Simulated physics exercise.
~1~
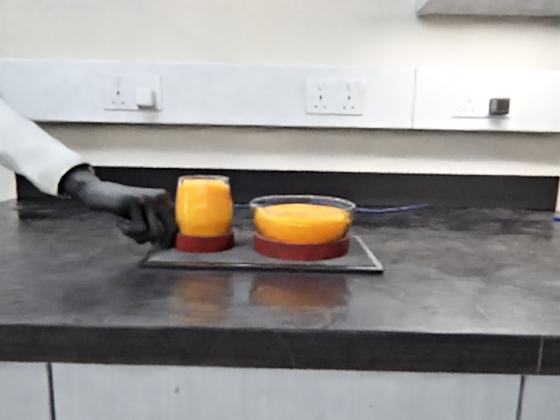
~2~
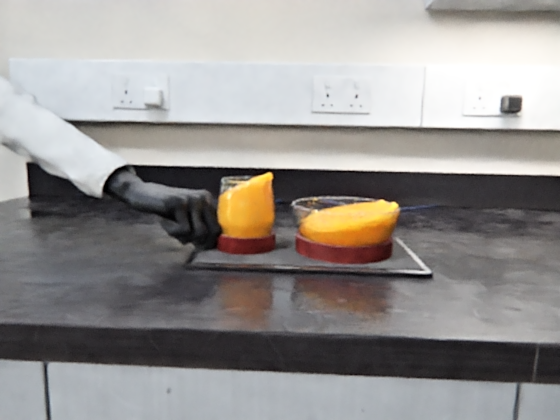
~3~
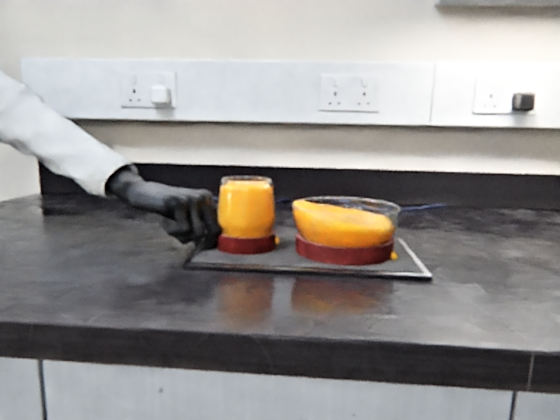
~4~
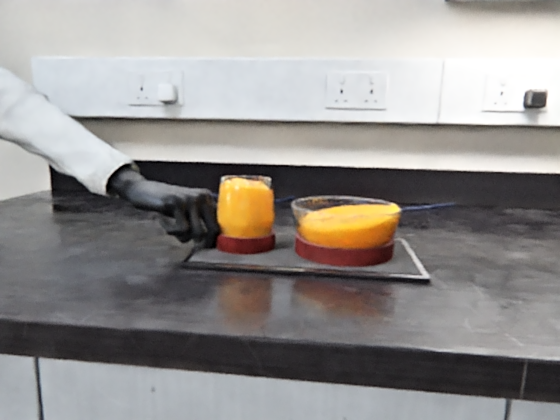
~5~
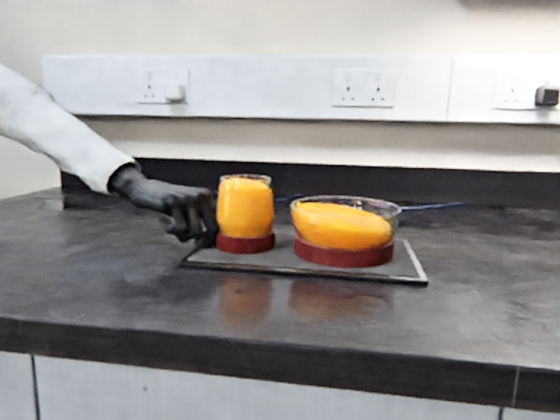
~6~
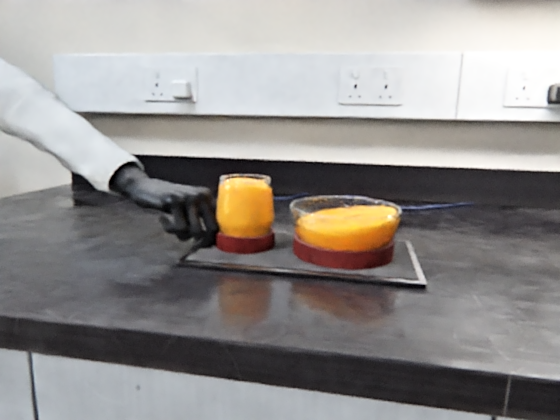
We see a gloved hand beside a tray holding a round-bellied glass and a bowl of orange juice as the tray slides right and stops. The juice surges up toward the right in both, spilling a little, then rocks and settles while the tray stays still.
